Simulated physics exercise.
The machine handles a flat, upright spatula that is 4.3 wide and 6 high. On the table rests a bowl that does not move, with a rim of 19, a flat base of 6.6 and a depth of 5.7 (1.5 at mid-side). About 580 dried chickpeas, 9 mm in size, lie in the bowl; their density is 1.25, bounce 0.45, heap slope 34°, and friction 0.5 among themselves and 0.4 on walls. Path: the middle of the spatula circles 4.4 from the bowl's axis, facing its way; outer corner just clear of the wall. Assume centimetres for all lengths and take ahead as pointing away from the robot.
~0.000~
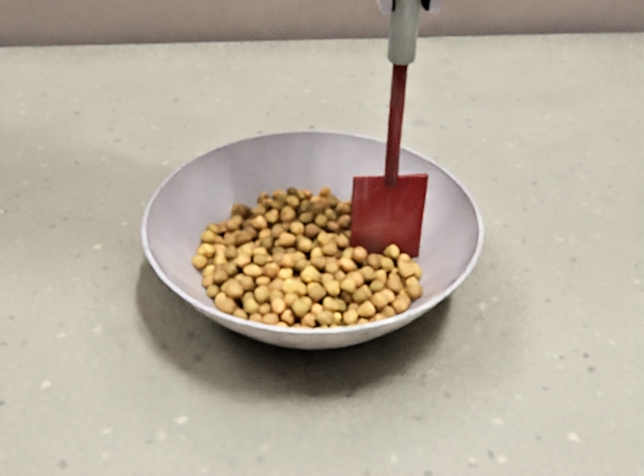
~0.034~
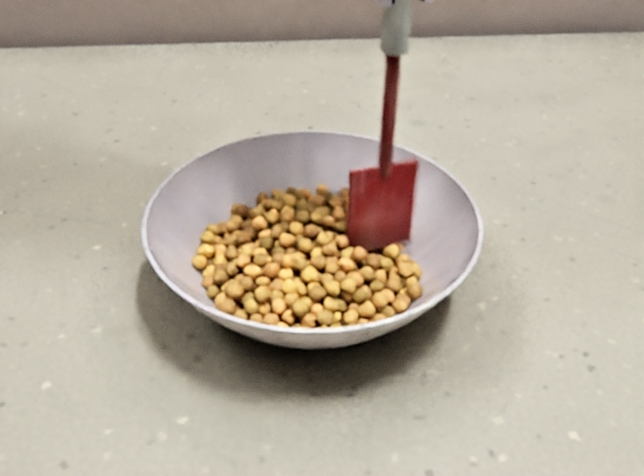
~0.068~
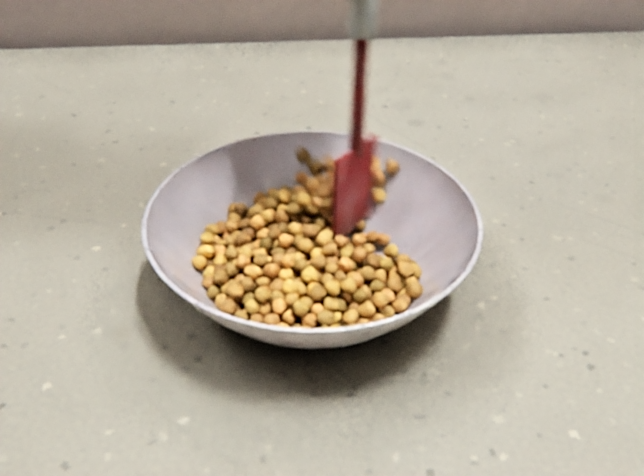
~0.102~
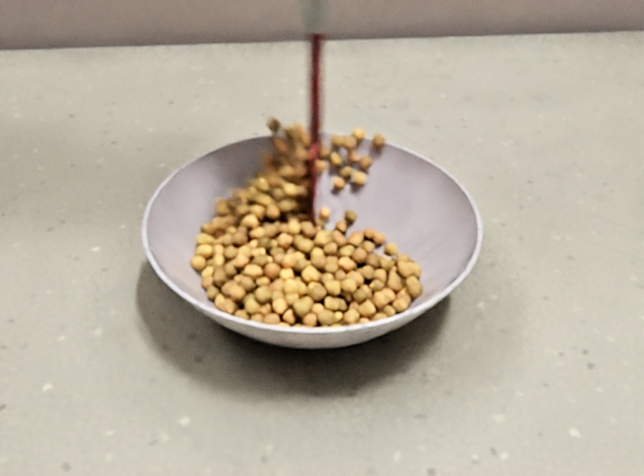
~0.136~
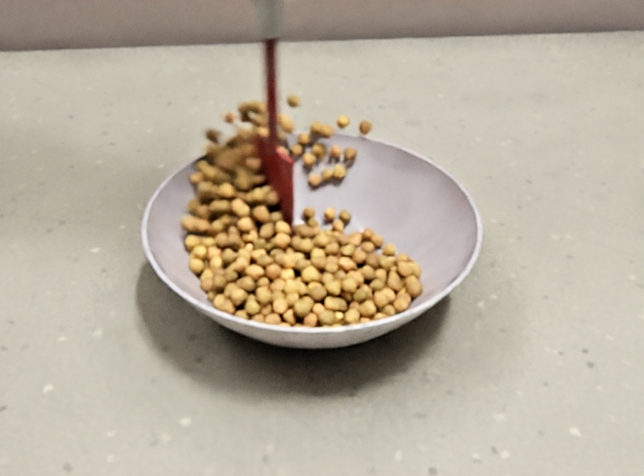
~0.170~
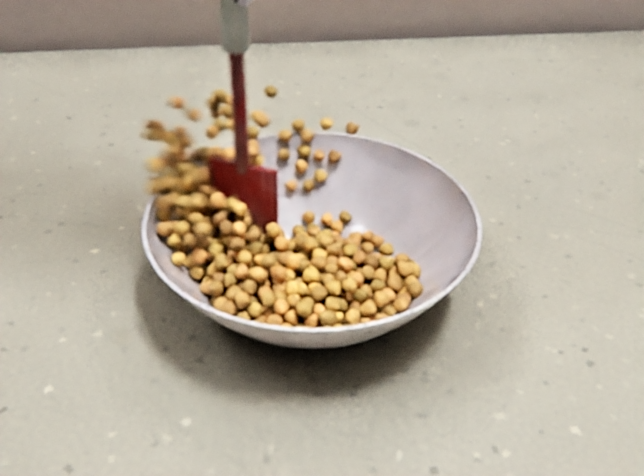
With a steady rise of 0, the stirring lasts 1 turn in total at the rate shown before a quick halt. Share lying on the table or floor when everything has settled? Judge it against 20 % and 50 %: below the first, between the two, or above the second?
Between 20 and 50 %.
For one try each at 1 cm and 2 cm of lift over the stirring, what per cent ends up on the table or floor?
Close to 25 and 15 percent, in that order.
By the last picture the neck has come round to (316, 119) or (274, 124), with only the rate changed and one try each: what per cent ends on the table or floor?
Roughly 10 per cent on the first try and 20 per cent on the second.
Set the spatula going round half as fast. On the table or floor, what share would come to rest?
About 5 percent, I'd say.
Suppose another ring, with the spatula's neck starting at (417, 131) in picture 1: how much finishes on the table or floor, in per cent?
Close to 10 in a hundred.
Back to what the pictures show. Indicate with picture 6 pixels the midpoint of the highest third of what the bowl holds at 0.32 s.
In the final view it lies at about (394, 281).
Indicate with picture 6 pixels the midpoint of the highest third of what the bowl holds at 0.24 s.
(253, 285), roughly.
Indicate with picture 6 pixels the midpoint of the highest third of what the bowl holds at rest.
Looks like roughly (359, 227) to me.
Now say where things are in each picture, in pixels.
In the first picture, spatula neck at (393, 153), 0° round; upper third of the load around (301, 253), from x 200 to 415, top at y 190; 580 in the bowl.
In the second picture, spatula neck at (387, 143), 15° round; upper third of the load around (304, 251), from x 200 to 415, top at y 190.
In the third picture, spatula neck at (357, 125), 48° round; upper third of the load around (305, 237), from x 200 to 415, top at y 155.
In the fourth picture, spatula neck at (315, 118), 83° round; upper third of the load around (285, 214), from x 200 to 415, top at y 125.
In the fifth picture, spatula neck at (272, 124), 117° round; upper third of the load around (253, 208), from x 190 to 415, top at y 100; 573 in the bowl, 7 in flight or on the tool.
In the sixth picture, spatula neck at (241, 141), 151° round; upper third of the load around (219, 214), from x 150 to 415, top at y 90; 556 in the bowl, 24 in flight or on the tool.
After 0.24 s, 227° round, highest piece 10 above the table; 509 in the bowl, 12 on the table or floor, 59 in flight or on the tool.
After 0.32 s, 302° round, highest piece 11 above the table; 454 in the bowl, 55 on the table or floor, 71 in flight or on the tool.
After 0.56 s, 0° round, highest piece 5 above the table; 397 in the bowl, 183 on the table or floor.
After 1.26 s, 0° round, highest piece 5 above the table; 397 in the bowl, 183 on the table or floor.
At rest, 397 in the bowl, 183 on the table or floor. That is 32 % on the table or floor.
